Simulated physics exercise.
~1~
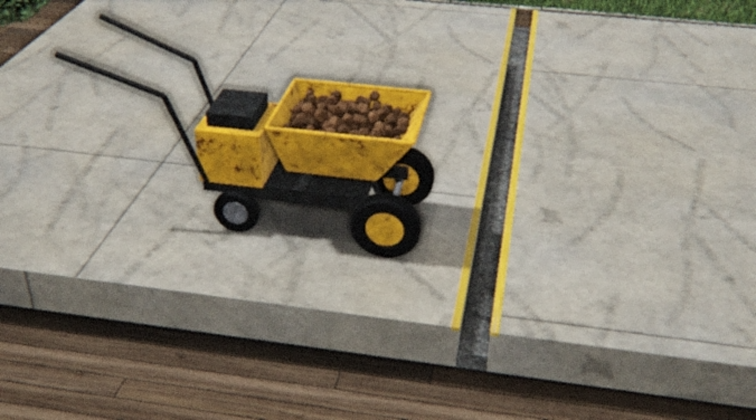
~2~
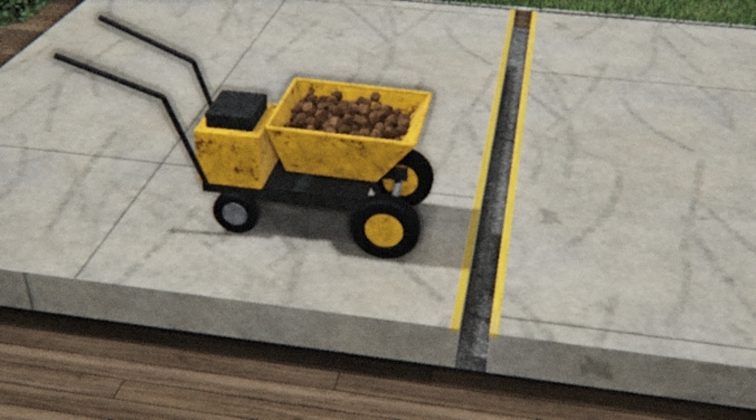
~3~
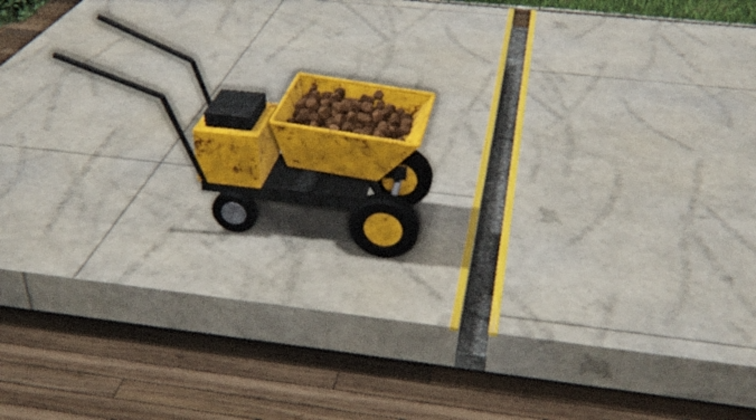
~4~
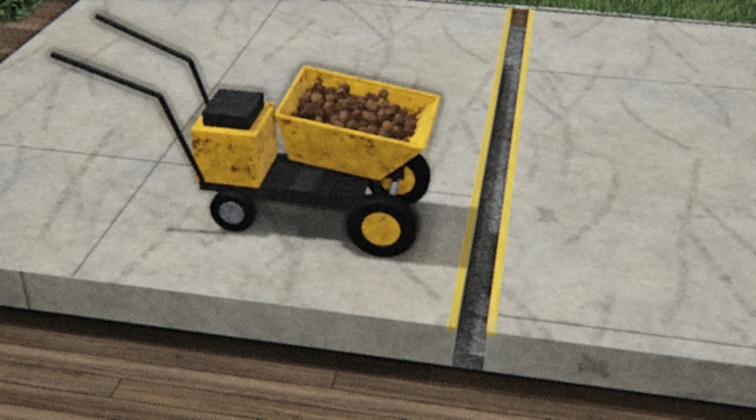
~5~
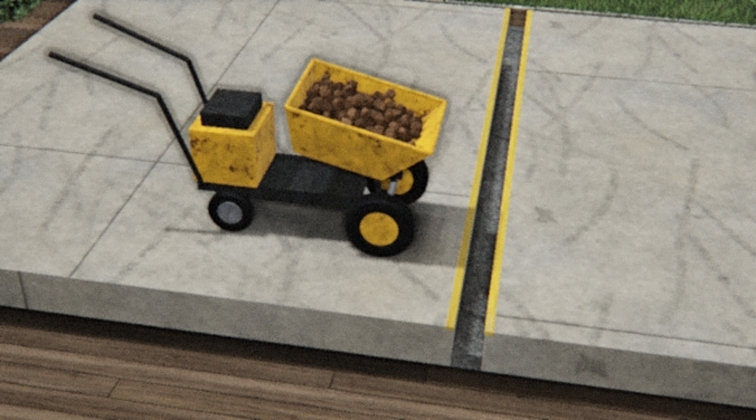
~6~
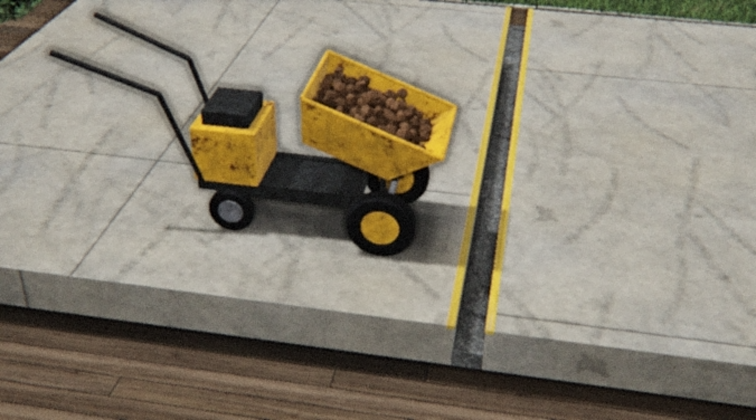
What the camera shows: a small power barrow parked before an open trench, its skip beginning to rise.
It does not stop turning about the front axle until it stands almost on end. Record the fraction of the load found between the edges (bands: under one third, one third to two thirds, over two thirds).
Recorded: Under one third.
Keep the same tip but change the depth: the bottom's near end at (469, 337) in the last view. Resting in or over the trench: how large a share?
I'd guess close to 20 percent.
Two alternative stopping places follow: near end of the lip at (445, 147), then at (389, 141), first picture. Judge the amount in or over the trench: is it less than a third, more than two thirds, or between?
First: Under a third; second: Between a third and two thirds.
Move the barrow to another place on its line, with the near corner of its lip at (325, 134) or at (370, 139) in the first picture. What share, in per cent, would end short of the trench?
You'd get around 50 in a hundred, then 20 in a hundred.
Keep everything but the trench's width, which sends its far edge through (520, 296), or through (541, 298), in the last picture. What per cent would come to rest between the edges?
Lab note: Try one 60 per cent, try two 80 per cent.
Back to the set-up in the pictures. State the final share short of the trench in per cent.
It comes to close to 0 %.
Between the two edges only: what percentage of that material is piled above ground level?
Around 0 per cent.
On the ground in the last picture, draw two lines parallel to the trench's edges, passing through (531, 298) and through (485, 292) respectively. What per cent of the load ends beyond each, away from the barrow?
Close to 50 % and 80 %, in that order.
Soon after the last picture, skip tipped steeply; all in the skip.
A little later, skip tipped right over; about two thirds in the skip; a stray few in or heaped over the trench; about a quarter beyond it; a small part falling.
Later still, skip tipped right over; a small part in the skip; a small part in or heaped over the trench; most beyond it.
By the end, skip tipped right over; about a quarter in or heaped over the trench; most beyond it.
